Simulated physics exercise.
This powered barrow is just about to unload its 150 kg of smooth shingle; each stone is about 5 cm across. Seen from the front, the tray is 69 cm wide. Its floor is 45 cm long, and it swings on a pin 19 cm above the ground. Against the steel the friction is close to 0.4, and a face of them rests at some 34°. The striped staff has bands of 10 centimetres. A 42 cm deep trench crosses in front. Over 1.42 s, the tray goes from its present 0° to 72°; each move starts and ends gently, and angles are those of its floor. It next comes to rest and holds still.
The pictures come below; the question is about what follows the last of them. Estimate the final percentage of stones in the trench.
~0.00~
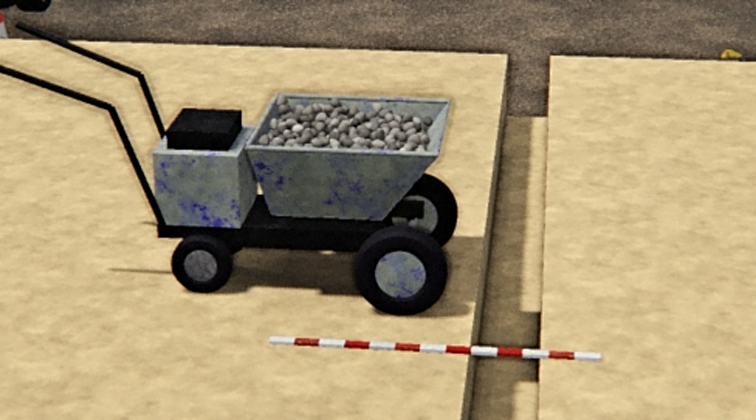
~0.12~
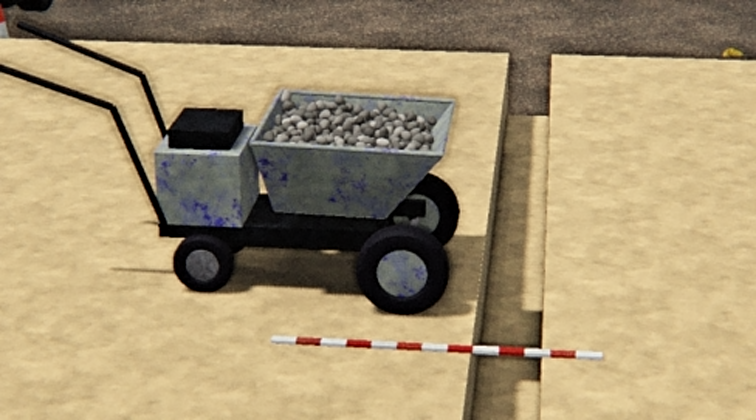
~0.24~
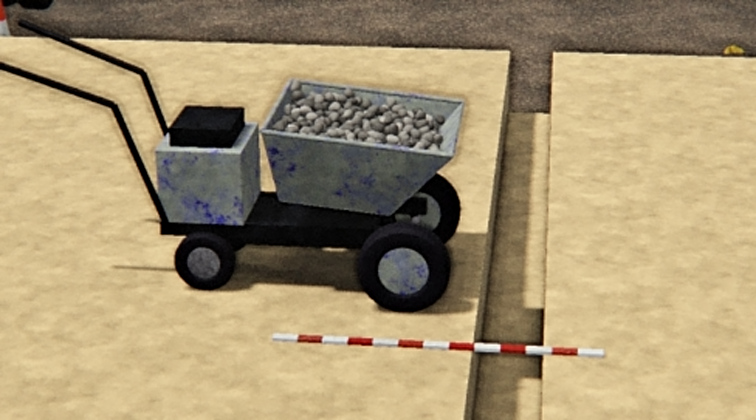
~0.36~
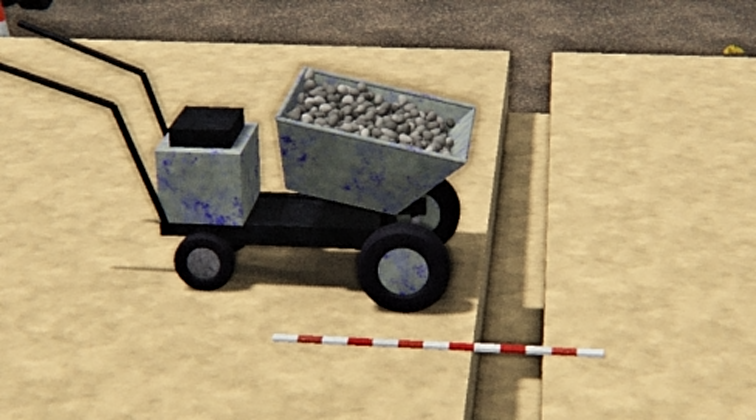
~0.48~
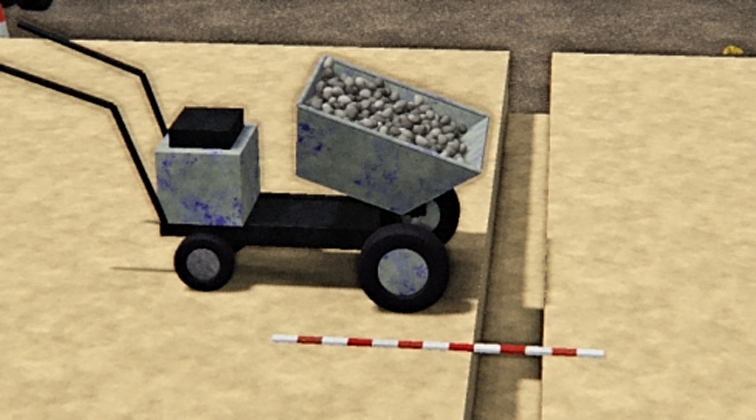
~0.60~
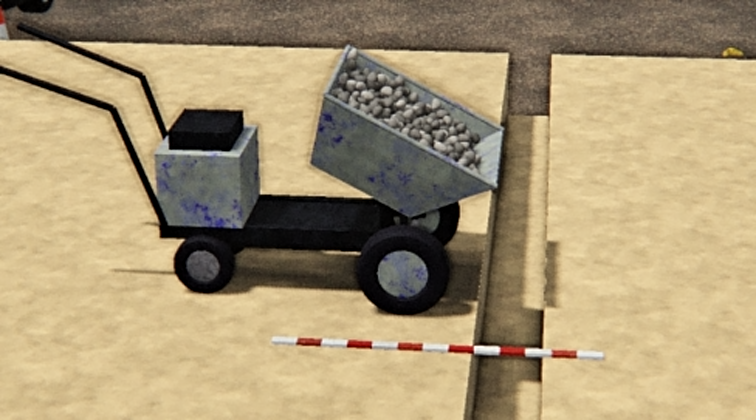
I would say 19 percent.
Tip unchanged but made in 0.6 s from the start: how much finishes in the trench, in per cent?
With that timing, about 10 per cent.
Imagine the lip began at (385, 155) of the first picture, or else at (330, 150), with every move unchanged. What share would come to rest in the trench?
Result: Close to 65 then close to 90 per cent.
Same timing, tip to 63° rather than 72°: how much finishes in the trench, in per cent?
In that case near 30 per cent.
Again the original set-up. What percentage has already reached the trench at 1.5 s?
Around 0 per cent of it.
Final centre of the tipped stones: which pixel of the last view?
Somewhere near pixel (607, 285).
After 1.1 s the floor is at 60°; 99 % in the tray, 1 % in the trench; the foremost stones are at (547, 218).
After 1.5 s the floor is at 72°; 47 % in the tray, 52 % past the trench; the foremost stones are at (697, 291).
After 1.9 s the floor is at 72°; 16 % in the tray, 3 % in the trench, 81 % past the trench; the foremost stones are past the picture's edge.
After 3.8 s the floor is at 72°; 0 % in the tray, 19 % in the trench, 81 % past the trench; the foremost stones are past the picture's edge.
